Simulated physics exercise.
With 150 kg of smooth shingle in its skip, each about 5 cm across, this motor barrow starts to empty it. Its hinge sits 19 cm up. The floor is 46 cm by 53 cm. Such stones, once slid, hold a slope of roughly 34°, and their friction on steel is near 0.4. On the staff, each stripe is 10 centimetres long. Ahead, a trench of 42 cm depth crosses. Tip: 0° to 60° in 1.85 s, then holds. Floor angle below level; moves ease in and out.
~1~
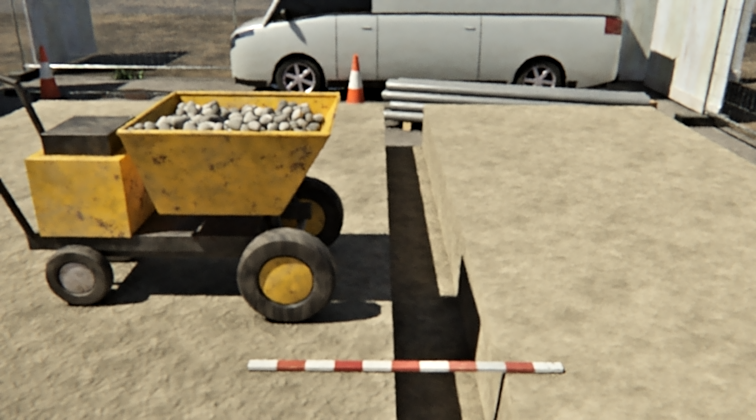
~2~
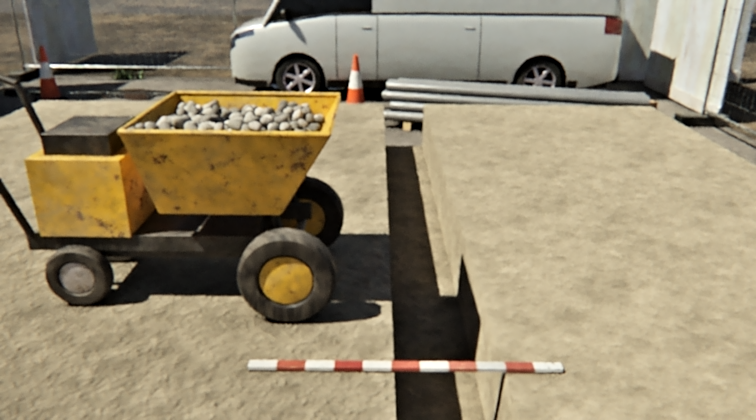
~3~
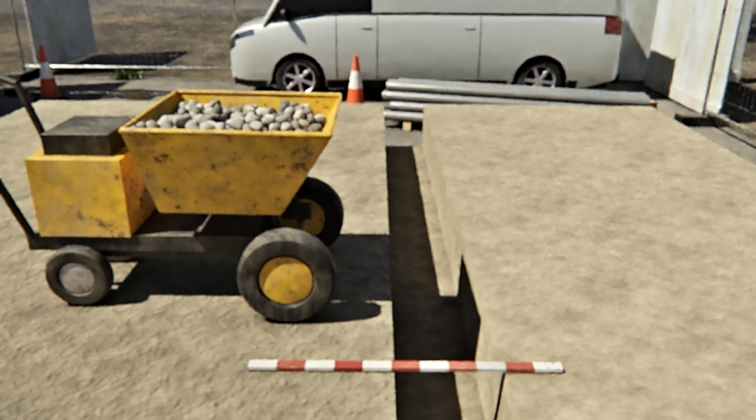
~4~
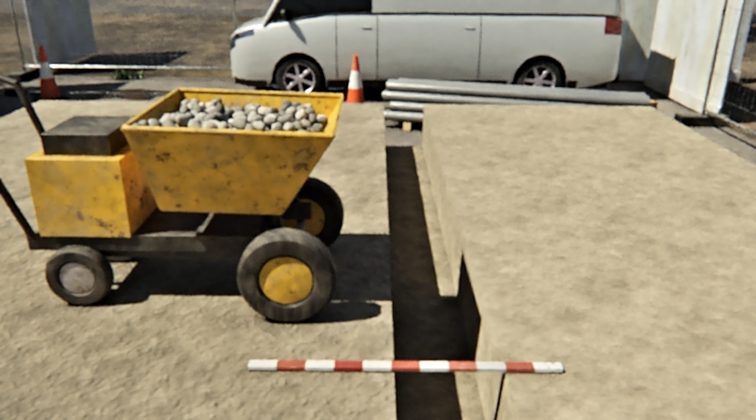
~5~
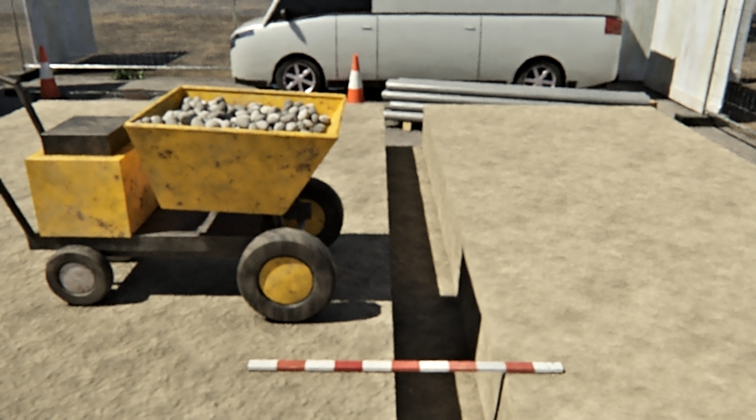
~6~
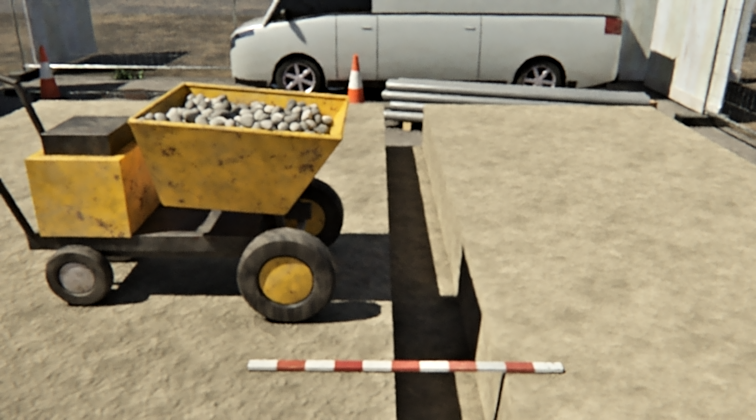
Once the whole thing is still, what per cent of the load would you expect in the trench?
I would expect about 45 per cent.
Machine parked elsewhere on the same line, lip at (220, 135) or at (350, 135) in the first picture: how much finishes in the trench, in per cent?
From the first spot near 40, from the second near 35 per cent.
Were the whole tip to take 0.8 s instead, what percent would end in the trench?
Close to 30 percent, then.
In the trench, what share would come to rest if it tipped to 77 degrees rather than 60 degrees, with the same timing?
Roughly 70%.
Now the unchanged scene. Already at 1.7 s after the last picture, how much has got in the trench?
Some 15 per cent.
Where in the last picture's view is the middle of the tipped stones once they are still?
Centre estimate: Around (451, 350).
Then, 1.1 s after the last picture the floor is at 51°, 100 % in the skip; the foremost stones are at (433, 193).
Then, 1.7 s after the last picture the floor is at 60°, 75 % in the skip, 17 % in the trench, 8 % past the trench; the foremost stones are at (554, 273).
Then, 2.0 s after the last picture the floor is at 60°, 60 % in the skip, 25 % in the trench, 14 % past the trench; the foremost stones are at (614, 273).
Then, 4.0 s after the last picture the floor is at 60°, 40 % in the skip, 45 % in the trench, 15 % past the trench; the foremost stones are at (656, 283).
